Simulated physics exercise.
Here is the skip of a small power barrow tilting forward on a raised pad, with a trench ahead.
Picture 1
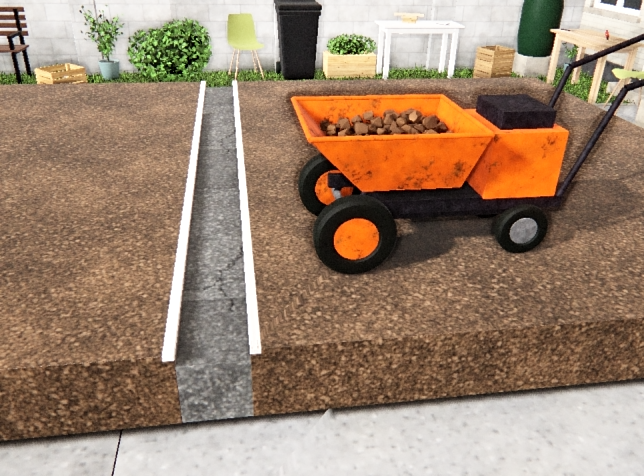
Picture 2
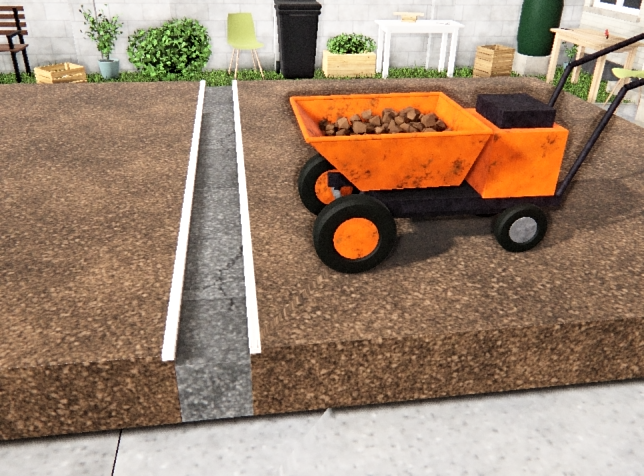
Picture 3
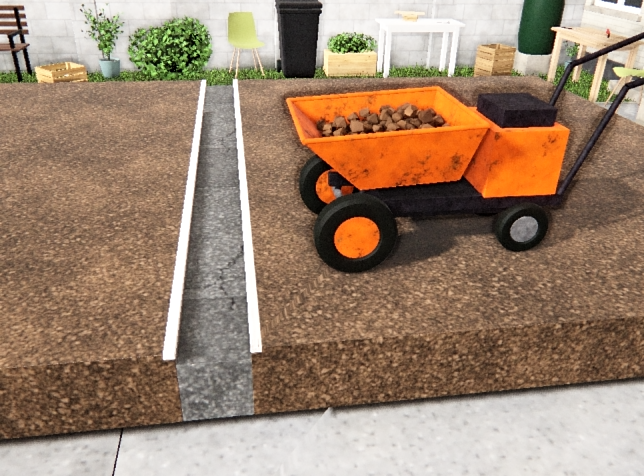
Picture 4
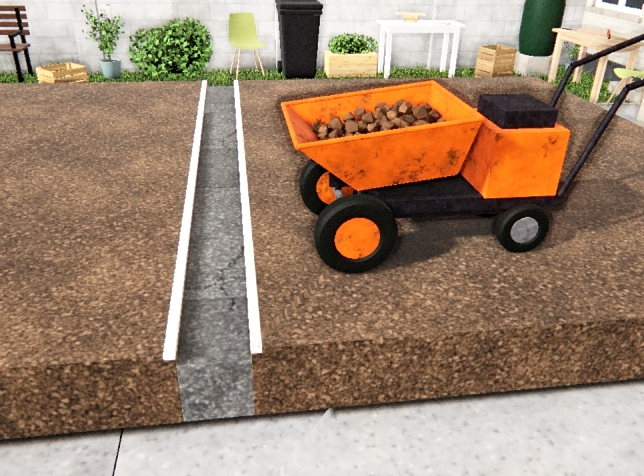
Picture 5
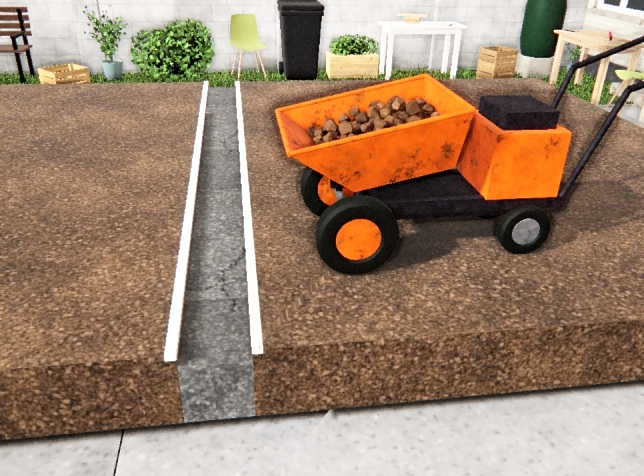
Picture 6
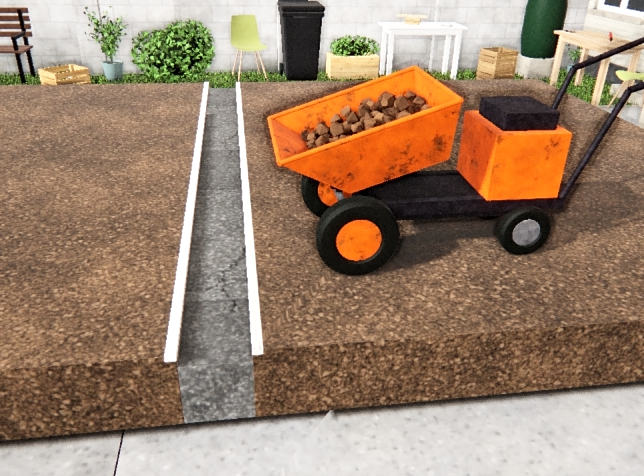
The orange skip of a small power barrow tilts gradually forward to the left, its rear rising off the dark chassis while its front lip dips, carrying brown clods. The barrow's wheels stay put on a raised brown earth pad, right of a shallow grey trench edged with white strips. Seen from a steady, slightly raised side view, a garden with plants, a green chair and tables lies behind.
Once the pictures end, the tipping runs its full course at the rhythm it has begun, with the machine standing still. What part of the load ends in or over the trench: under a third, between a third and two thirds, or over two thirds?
The trench takes between a third and two thirds.
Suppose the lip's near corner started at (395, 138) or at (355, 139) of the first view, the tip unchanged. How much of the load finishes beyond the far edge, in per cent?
Roughly 0 per cent, and 0 per cent.
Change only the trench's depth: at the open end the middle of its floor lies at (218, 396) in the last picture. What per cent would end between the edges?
Some 90 per cent.
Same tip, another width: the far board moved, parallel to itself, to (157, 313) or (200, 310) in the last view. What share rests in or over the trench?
Roughly 70 per cent, and 40 per cent.
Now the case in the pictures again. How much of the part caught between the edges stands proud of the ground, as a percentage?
Near 50 %.
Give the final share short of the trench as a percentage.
Near 0 %.
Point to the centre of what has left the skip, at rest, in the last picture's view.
Near (208, 246).
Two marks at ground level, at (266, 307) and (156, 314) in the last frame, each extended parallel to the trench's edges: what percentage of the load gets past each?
In turn 70 and 10 in a hundred.
Just after the last frame, skip tipped steeply; every one in the skip.
A moment on, skip tipped right over; roughly half in the skip; roughly half in or heaped over the trench; about a tenth beyond it.
Further on, skip tipped right over; roughly a quarter in the skip; just a few short of the trench; roughly two thirds in or heaped over the trench; about a tenth beyond it.
When it is over, skip tipped right over; roughly a quarter in the skip; just a few short of the trench; roughly two thirds in or heaped over the trench; about a tenth beyond it.
